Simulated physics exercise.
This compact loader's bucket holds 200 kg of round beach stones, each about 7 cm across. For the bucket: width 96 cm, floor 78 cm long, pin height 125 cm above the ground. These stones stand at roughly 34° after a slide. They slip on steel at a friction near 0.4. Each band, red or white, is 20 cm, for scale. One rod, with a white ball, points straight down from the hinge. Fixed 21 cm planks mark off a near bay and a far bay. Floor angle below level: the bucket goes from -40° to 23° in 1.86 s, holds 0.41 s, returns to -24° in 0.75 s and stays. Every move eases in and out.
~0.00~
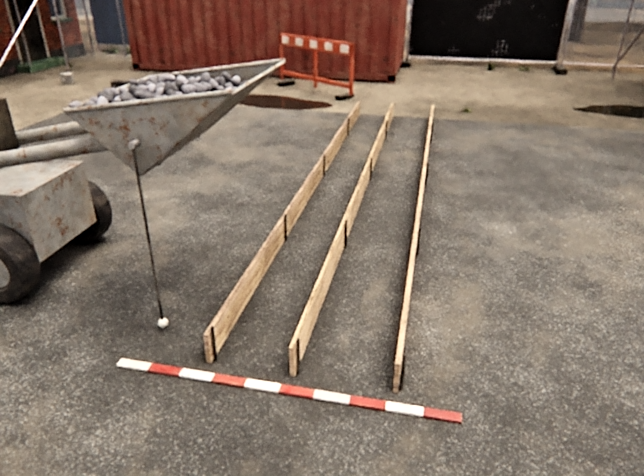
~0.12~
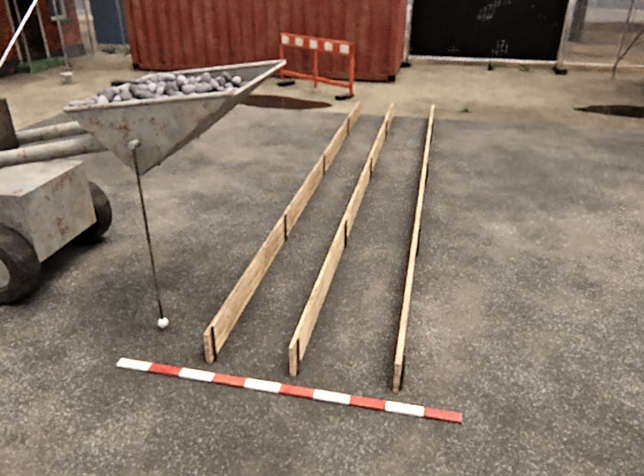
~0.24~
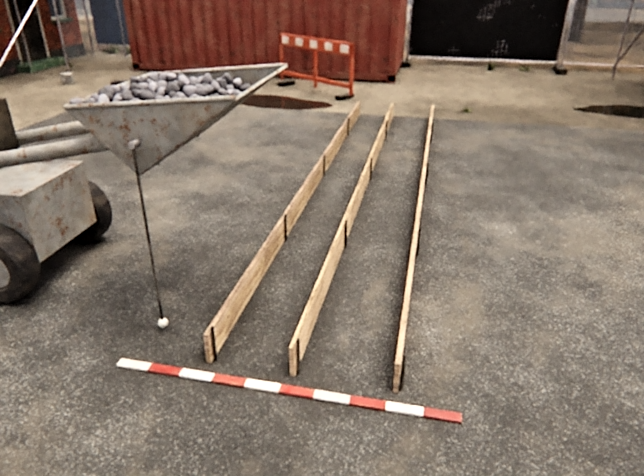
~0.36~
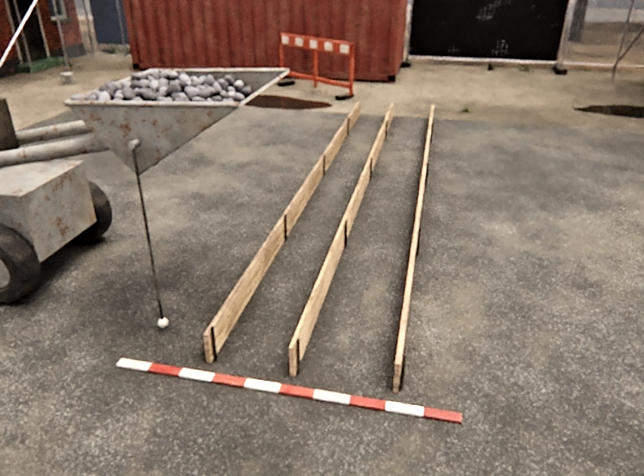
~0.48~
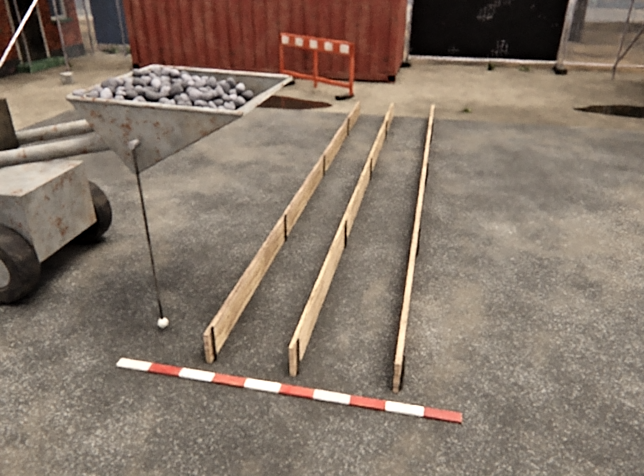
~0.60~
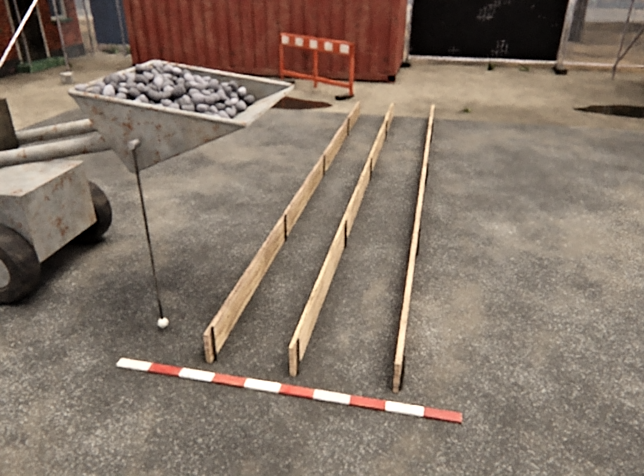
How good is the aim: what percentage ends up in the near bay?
About 30 per cent.
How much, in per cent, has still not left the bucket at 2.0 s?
Roughly 70 per cent is still inside.
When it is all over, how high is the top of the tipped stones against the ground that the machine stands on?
Result: Near 20 cm above the ground.
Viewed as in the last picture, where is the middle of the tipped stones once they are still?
Roughly at pixel (347, 301).
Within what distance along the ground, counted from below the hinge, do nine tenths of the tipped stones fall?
Around 140 centimetres.
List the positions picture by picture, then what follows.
Lip at (233, 92), floor tilted -40°, highest stones at (202, 84), in the first picture.
The bucket is at -39°, its lip at (234, 94); the top of the load is at (203, 84); the stones move at 0.0 m/s on average, in the second picture.
Lip at (236, 98), floor tilted -37°, highest stones at (204, 85); the stones move at 0.1 m/s on average, in the third picture.
Lip at (239, 105), floor tilted -34°, highest stones at (162, 79); the stones move at 0.1 m/s on average, in the fourth picture.
Lip at (243, 114), floor tilted -30°, highest stones at (154, 77); the stones move at 0.1 m/s on average, in the fifth picture.
The bucket is at -25°, its lip at (246, 125); the top of the load is at (150, 73); the stones move at 0.1 m/s on average, in the sixth picture.
After 1.4 s the floor is at 13°; 100 % in the bucket; the foremost stones are at (242, 163).
After 2.0 s the floor is at 23°; 70 % in the bucket, 29 % in the near bay, 1 % in the far bay; the foremost stones are at (324, 254).
After 3.5 s the floor is at -24°; 7 % in the bucket, 32 % in the near bay, 62 % in the far bay; the foremost stones are at (403, 280).
After 5.9 s the floor is at -24°; 7 % in the bucket, 32 % in the near bay, 62 % in the far bay; the foremost stones are at (402, 287).
